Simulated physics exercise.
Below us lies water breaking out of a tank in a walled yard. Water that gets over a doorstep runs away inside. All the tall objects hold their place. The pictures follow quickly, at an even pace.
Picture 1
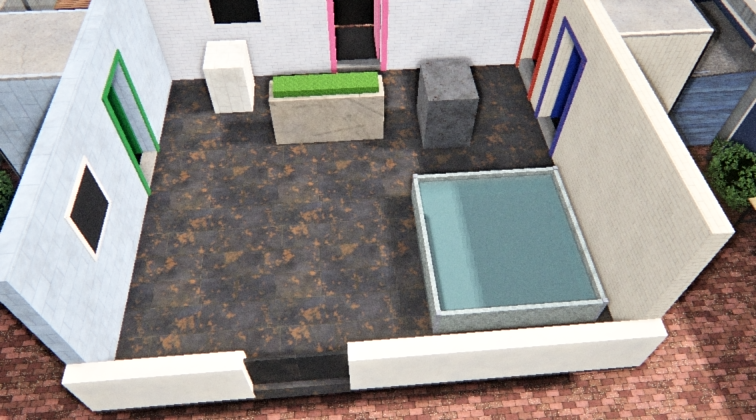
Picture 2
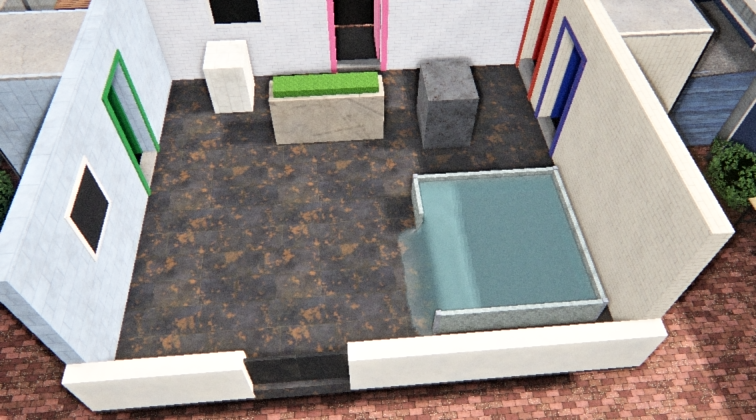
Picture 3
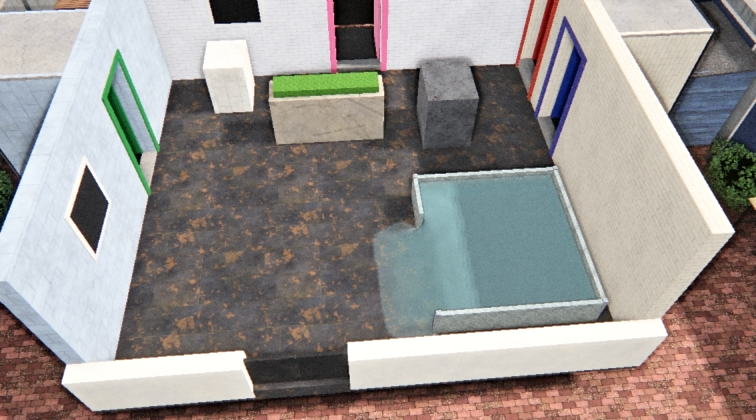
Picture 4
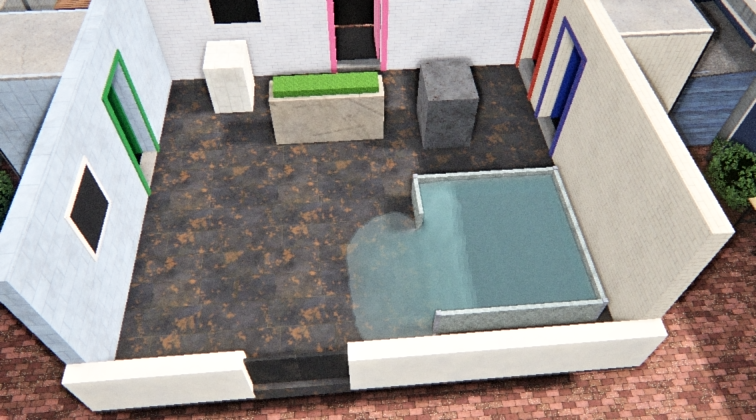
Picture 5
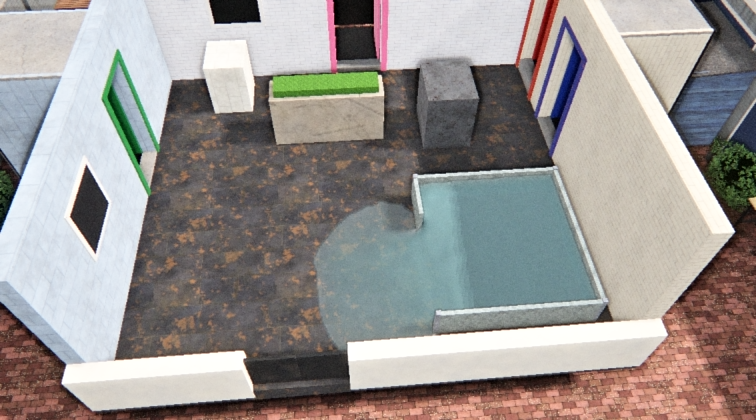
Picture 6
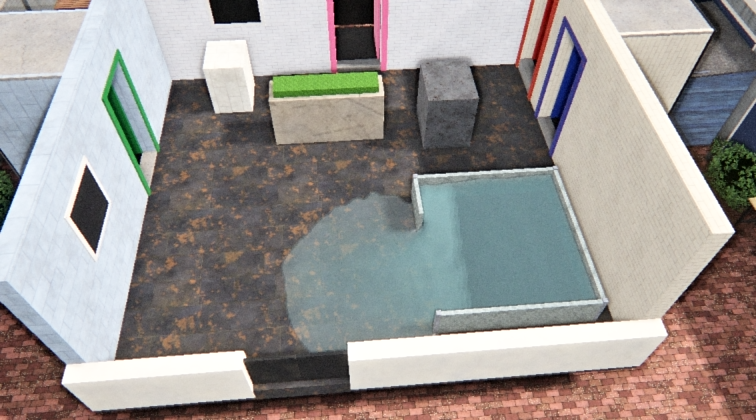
Water pours from the left side of a tank and spreads leftward across the dark yard.
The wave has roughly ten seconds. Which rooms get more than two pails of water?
One by one: The green door lets in a lot; the blue door admits no more than that; the pink door admits no more than that; the red door admits no more than that.
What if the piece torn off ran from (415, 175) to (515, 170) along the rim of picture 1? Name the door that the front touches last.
That is the door marked green.
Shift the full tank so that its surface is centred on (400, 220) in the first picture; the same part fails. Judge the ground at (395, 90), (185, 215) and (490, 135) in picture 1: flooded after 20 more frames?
In that order: Clear, flooded, free of water.
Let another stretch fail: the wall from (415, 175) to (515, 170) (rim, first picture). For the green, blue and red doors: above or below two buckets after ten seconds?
One by one: Green door floods; blue door lets more in; red door is under.
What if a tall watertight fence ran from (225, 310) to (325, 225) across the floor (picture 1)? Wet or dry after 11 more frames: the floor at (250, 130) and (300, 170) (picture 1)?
One after the other: No water, flooded.
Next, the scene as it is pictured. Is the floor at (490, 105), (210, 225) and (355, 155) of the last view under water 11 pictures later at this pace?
One after the other: Dry, flooded, free of water.
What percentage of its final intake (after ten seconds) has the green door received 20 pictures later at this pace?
About 5 per cent.
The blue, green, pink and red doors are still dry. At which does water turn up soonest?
I say the green one.
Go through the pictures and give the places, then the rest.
In the first picture, the open tank at (501, 237) is whole and still.
In the second picture, the front is at (408, 232), out from the gap at (429, 274).
In the third picture, water pours out at (429, 275) and has run to (386, 234).
In the fourth picture, water pours out at (429, 275) and has run to (367, 229).
In the fifth picture, water pours out at (429, 275) and has run to (320, 264).
In the sixth picture, water pours out at (429, 275) and has run to (292, 259).
A moment on, water covers 25 % of the floor; the green door not reached, the blue door not reached, the pink door not reached, the red door not reached.
Next, water covers 40 % of the floor; the green door not reached, the blue door not reached, the pink door not reached, the red door not reached.
Then, water covers 45 % of the floor; the green door under two buckets in, the blue door not reached, the pink door not reached, the red door not reached.
Later, water covers 60 % of the floor; the green door over two buckets in, the blue door not reached, the pink door not reached, the red door not reached.
In the end, water covers 95 % of the floor; the green door over two buckets in, the blue door wet at the sill, nothing in, the pink door wet at the sill, nothing in, the red door wet at the sill, nothing in.
